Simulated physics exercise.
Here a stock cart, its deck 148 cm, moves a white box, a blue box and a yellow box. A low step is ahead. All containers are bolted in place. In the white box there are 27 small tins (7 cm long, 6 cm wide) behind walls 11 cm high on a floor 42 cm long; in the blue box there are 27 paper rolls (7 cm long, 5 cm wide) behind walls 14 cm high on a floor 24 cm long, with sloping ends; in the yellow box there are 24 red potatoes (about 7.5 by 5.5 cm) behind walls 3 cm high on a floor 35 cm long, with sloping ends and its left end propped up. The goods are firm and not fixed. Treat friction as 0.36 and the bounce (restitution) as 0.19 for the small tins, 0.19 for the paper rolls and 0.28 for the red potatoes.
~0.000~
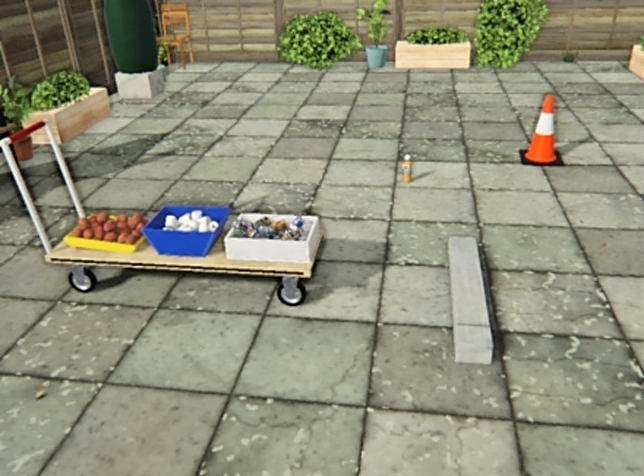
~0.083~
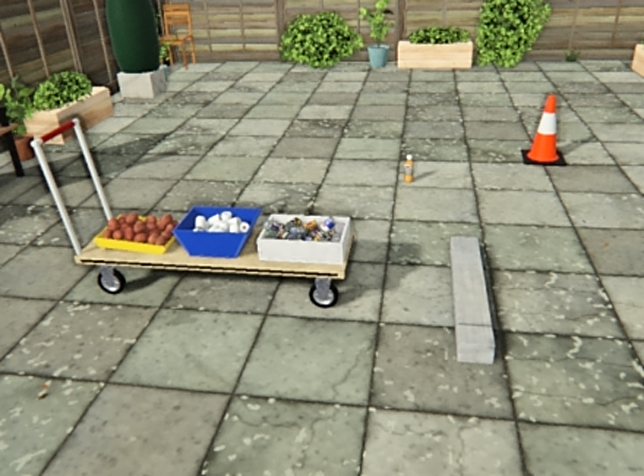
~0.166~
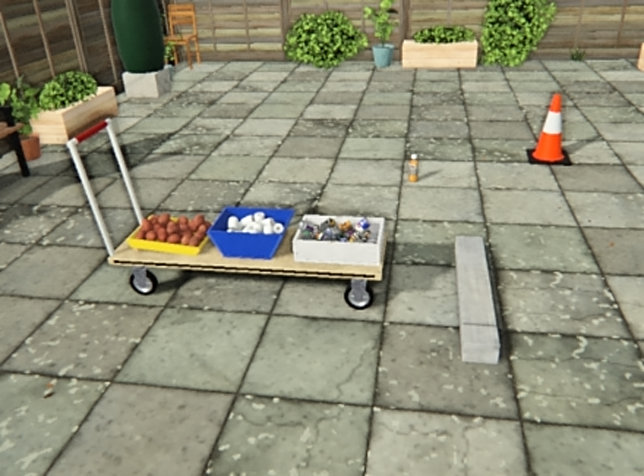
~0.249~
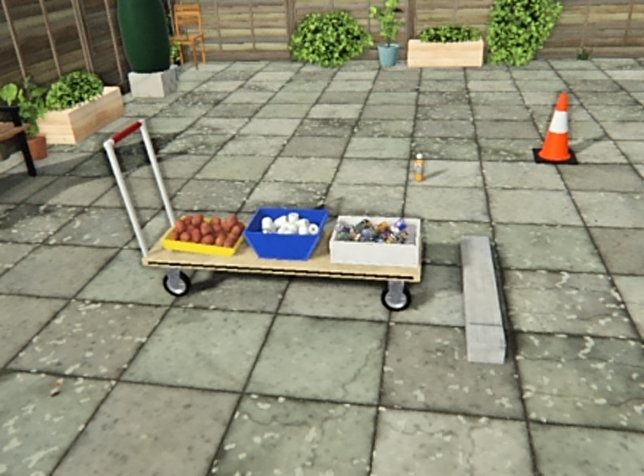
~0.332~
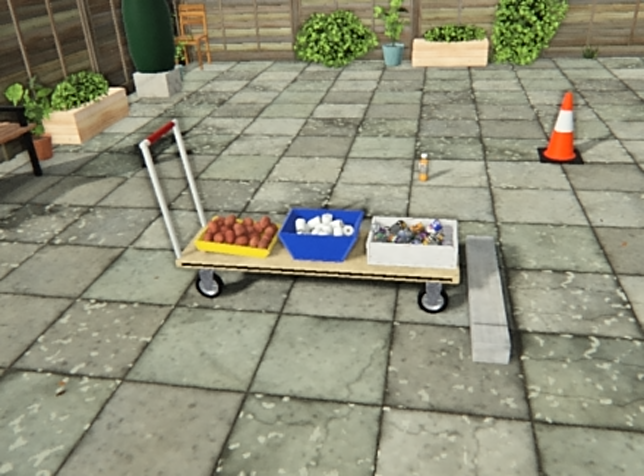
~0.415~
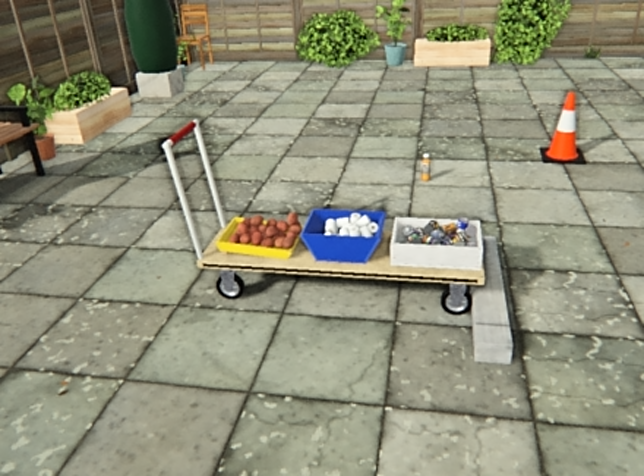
Stock cart carrying yellow, blue and white boxes of potatoes, paper rolls and small tins rolling right across patio slabs to a low step.
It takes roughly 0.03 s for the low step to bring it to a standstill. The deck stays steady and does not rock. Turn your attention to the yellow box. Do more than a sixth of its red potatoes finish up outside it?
Yes.
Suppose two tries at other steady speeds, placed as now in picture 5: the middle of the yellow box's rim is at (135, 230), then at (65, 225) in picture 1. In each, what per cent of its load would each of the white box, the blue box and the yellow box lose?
White box 0 and 10, blue box 0 and 10, yellow box 20 and 50 per cent.
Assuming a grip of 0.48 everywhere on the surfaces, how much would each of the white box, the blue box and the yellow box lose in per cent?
You'd see white box shed 0 percent, blue box shed 0 percent, and yellow box shed 40 percent.
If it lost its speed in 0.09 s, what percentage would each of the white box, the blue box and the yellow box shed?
That way you'd get white box at 0, blue box at 0, and yellow box at 30 percent.
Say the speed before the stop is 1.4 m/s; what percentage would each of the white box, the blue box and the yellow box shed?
Then the white box sheds 0 per cent of its load, the blue box 0 per cent, and the yellow box 20 per cent.
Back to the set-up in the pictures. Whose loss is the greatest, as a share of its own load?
That's the yellow box.
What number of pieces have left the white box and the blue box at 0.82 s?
Out by then, roughly: White box 0, blue box 1.
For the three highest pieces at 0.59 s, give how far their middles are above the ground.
I'd say near 46 cm.
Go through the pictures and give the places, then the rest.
In the first picture (each is followed by its nearest rim corner in this view; the camera pans a little), yellow box, (134, 246); blue box, (213, 232); 77 cm short of the stop; none out.
In the second picture, yellow box, (164, 247); blue box, (245, 233); 60 cm short of the stop.
In the third picture, yellow box, (198, 248); blue box, (281, 234); 44 cm short of the stop.
In the fourth picture, yellow box, (233, 249); blue box, (318, 235); 27 cm short of the stop.
In the fifth picture, yellow box, (268, 251); blue box, (355, 237); 11 cm short of the stop.
In the sixth picture, yellow box, (290, 252); blue box, (378, 238); stopped; none out.
After 0.47 s, white box 27 in, 0 out, blue box 27 in, 0 out and yellow box 21 in, 3 out.
After 0.59 s, white box 27 in, 0 out, blue box 27 in, 0 out and yellow box 16 in, 8 out.
After 0.82 s, white box 27 in, 0 out, blue box 26 in, 1 out and yellow box 15 in, 9 out.
Final count (at 1.33 s), white box 26 in, 1 out, blue box 26 in, 1 out and yellow box 15 in, 9 out. Asked share, 9 of 24, 38 per cent.
